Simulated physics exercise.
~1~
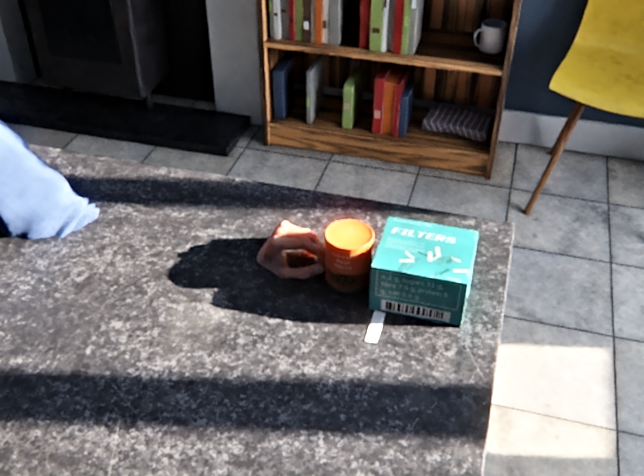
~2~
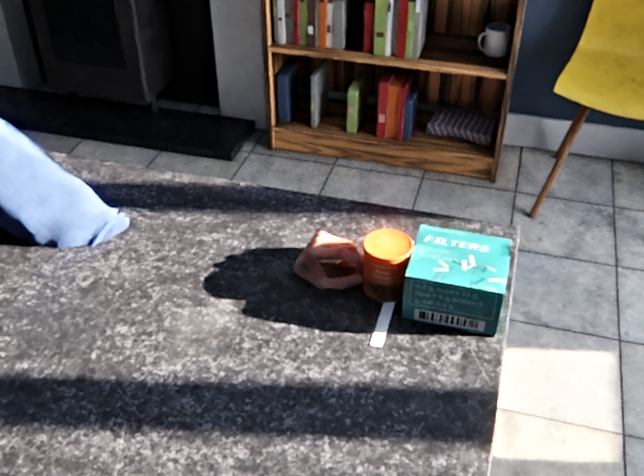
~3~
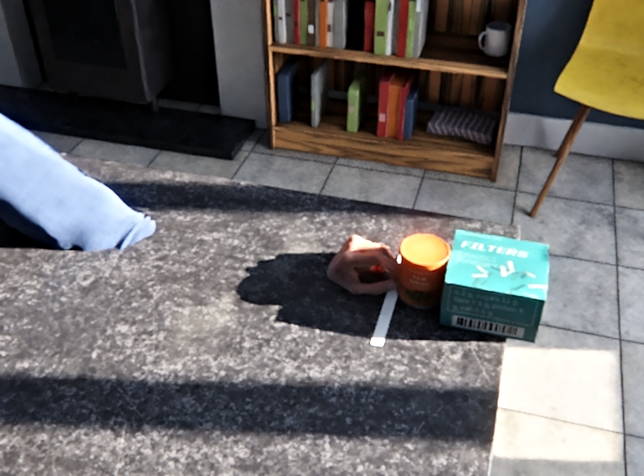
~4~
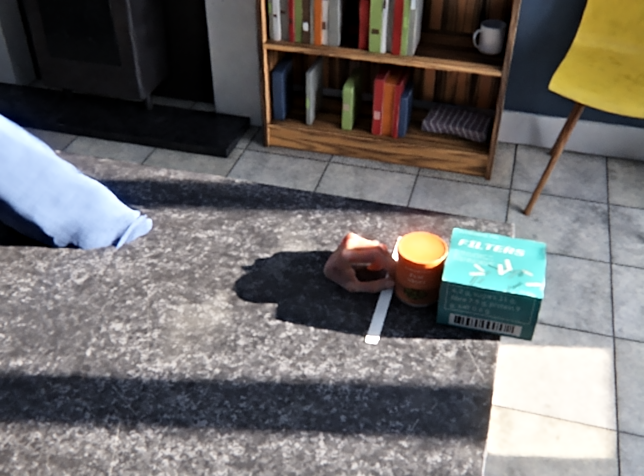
The clip opens on a speckled grey table in sunlight, where a hand touches an orange pot that sits against a turquoise box labelled as filters, with a white strip of tape beside them. A blue-sleeved arm shows at the left, and a bookshelf and a yellow chair stand behind. The hand pushes the pot to the right, and the box slides ahead of it towards the table's end. They pass the tape and continue until the box reaches the edge. There the pushing stops, and the box stays upright on the table with the pot beside it.
